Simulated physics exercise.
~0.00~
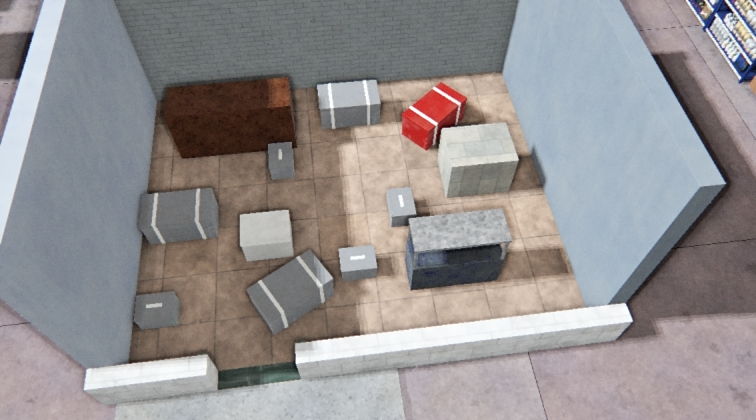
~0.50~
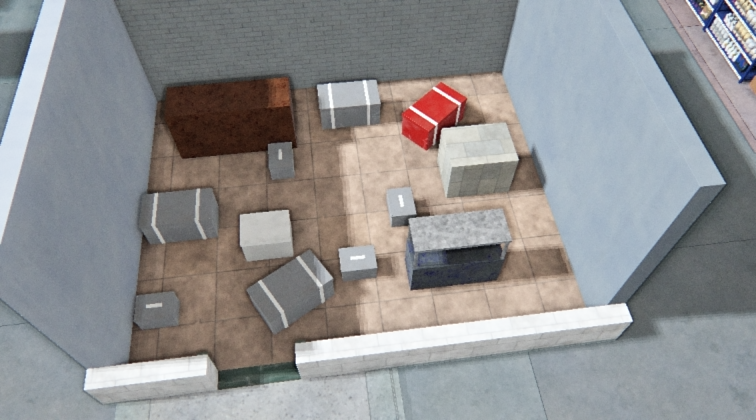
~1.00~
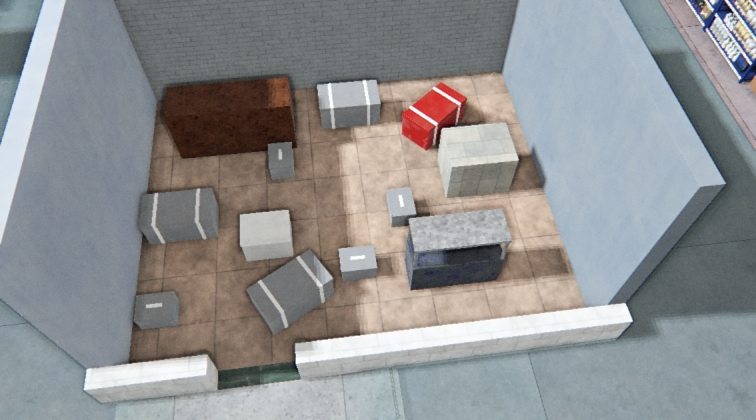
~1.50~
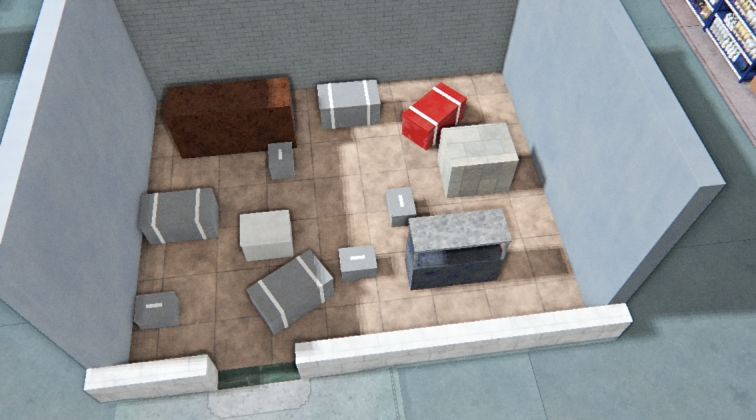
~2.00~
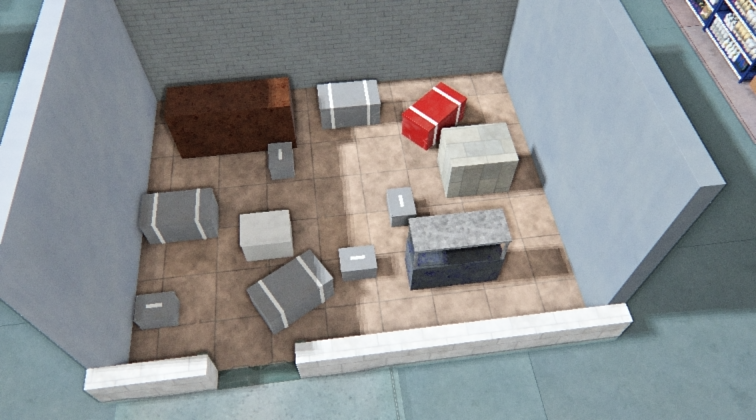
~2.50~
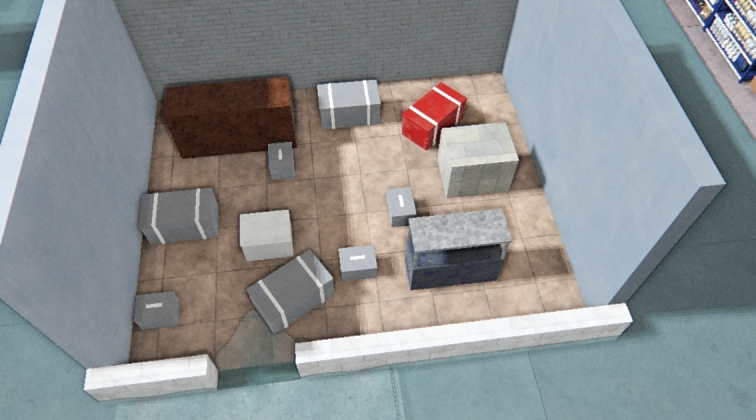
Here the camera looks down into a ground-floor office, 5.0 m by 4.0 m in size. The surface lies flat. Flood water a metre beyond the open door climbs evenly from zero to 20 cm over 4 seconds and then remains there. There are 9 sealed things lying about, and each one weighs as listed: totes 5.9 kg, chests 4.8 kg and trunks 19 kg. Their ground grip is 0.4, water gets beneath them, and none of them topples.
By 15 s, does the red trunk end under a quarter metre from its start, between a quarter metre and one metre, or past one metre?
Between a quarter metre and one metre.
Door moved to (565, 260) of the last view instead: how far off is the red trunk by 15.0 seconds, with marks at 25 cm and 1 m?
So the red trunk is basically unmoved by then.
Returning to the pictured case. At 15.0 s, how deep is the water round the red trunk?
Depth approx. 10 cm.
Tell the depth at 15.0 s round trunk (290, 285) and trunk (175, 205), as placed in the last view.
Close to 7 and 10 centimetres.
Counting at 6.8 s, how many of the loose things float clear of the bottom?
2 at that moment.
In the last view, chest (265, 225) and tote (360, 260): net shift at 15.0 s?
They've ended up 350 cm and 40 cm away, in that order.
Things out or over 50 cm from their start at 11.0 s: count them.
6.
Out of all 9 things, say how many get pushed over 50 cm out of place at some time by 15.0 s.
That comes to 8.
After 3.5 s the red trunk is near (435, 106), 0.0 m from its start, aground; 0 afloat.
After 6.8 s the red trunk is near (435, 106), 0.0 m from its start, aground; 2 afloat.
After 11.0 s the red trunk is near (441, 103), 0.1 m from its start, aground; 6 afloat.
After 15.0 s the red trunk is near (475, 121), 0.6 m from its start, afloat; 8 afloat.
